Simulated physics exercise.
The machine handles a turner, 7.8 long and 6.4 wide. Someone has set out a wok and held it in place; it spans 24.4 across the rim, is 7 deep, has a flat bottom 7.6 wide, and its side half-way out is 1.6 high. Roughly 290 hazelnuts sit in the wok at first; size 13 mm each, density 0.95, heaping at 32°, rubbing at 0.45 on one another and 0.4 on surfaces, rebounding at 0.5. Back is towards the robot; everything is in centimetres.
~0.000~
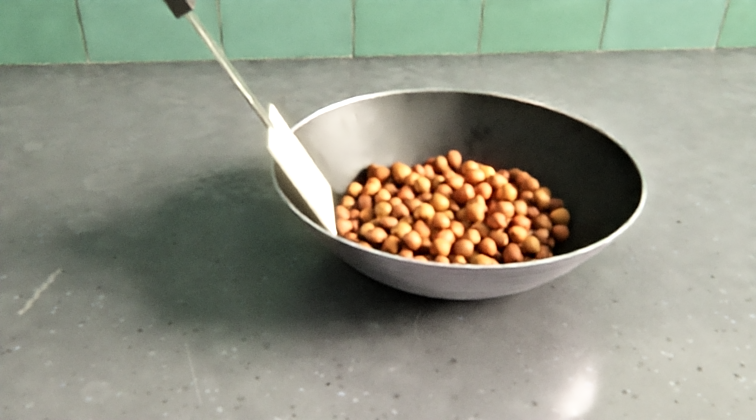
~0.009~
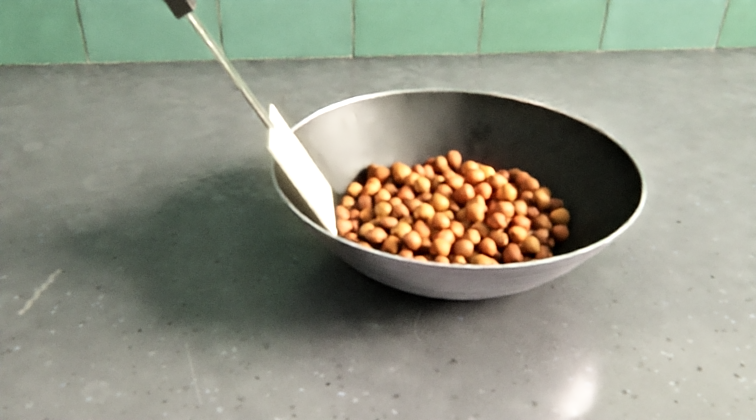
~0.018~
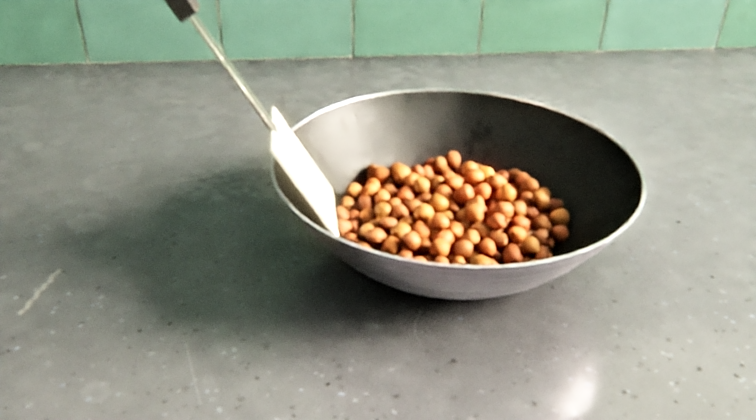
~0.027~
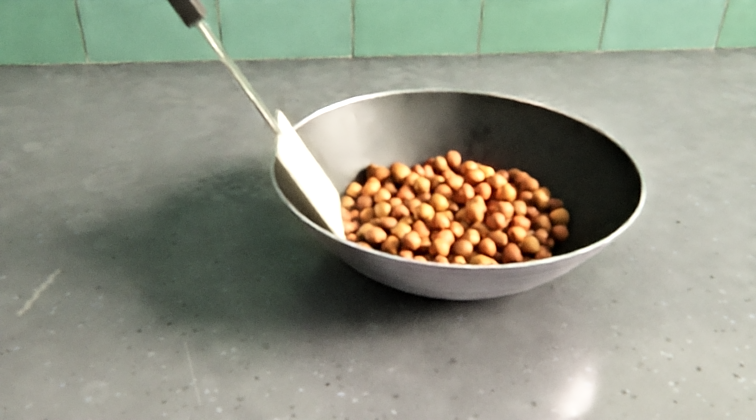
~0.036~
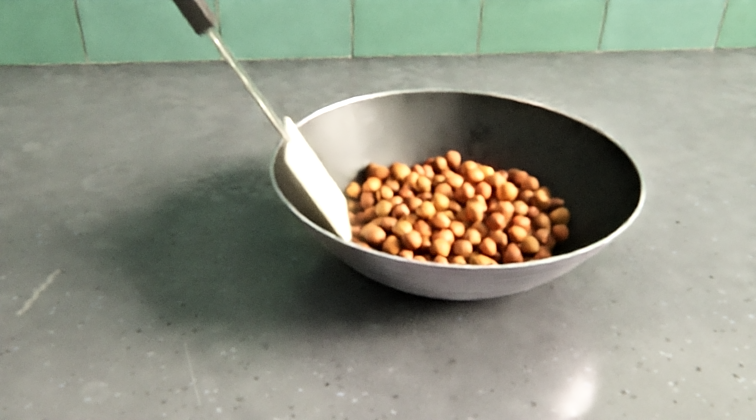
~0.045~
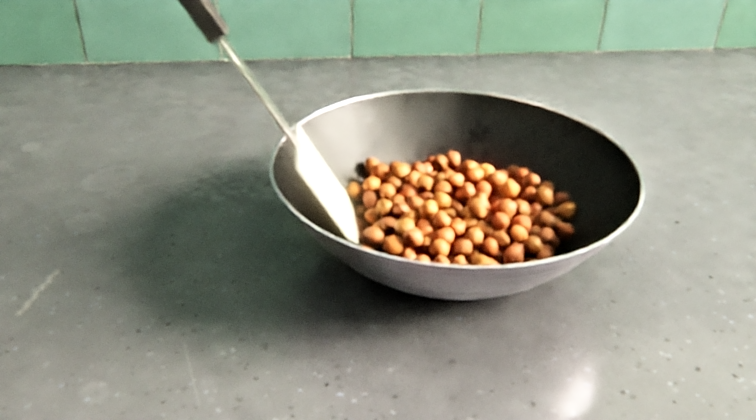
On a speckled grey countertop before green tiles, a dark wok holds a heap of round brown nuts, with a pale turner resting inside its left rim. The turner stays nearly still at first, then slides slightly right, nudging the nearest nuts, and the heap shifts a little to the right.
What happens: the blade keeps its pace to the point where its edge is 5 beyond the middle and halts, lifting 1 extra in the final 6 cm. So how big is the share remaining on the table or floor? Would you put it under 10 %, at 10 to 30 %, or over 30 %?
I would say under 10 %.
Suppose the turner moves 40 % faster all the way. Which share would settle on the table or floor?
Then about 10 per cent.
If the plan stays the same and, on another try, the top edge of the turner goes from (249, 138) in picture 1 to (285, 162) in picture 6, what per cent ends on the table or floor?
Off the vessel, on the table or floor: Some 10 percent.
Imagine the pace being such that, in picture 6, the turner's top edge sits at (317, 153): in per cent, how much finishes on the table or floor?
Estimate: Close to 15 %.
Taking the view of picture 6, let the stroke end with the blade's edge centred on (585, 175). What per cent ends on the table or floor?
Something close to 40 in a hundred.
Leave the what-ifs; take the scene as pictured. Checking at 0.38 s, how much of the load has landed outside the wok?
5 per cent.
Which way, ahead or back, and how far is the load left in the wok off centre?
Ahead, by about 4.0 cm.
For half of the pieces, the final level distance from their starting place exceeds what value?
5 cm.
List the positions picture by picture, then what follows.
The turner top edge at (269, 124), sloping 60°; upper third of the load around (454, 209), from x 340 to 560, top at y 160; 287 in the wok, in the first picture.
The turner top edge at (269, 124), sloping 60°; upper third of the load around (454, 209), from x 340 to 560, top at y 160, in the second picture.
The turner top edge at (272, 127), sloping 60°; upper third of the load around (454, 209), from x 340 to 560, top at y 160, in the third picture.
The turner top edge at (278, 131), sloping 60°; upper third of the load around (453, 208), from x 340 to 560, top at y 160, in the fourth picture.
The turner top edge at (287, 138), sloping 60°; upper third of the load around (454, 207), from x 350 to 560, top at y 160, in the fifth picture.
The turner top edge at (297, 145), sloping 60°; upper third of the load around (458, 204), from x 355 to 565, top at y 160; 287 in the wok, in the sixth picture.
After 0.10 s, sloping 60°, highest piece 7 above the table; 287 in the wok.
After 0.16 s, sloping 60°, highest piece 8 above the table; 287 in the wok.
After 0.38 s, sloping 60°, highest piece 7 above the table; 274 in the wok, 11 on the table or floor, 2 on the blade or in flight.
After 1.43 s, sloping 60°, highest piece 7 above the table; 274 in the wok, 13 on the table or floor.
In the end, 274 in the wok, 13 on the table or floor. That is 5 % on the table or floor.
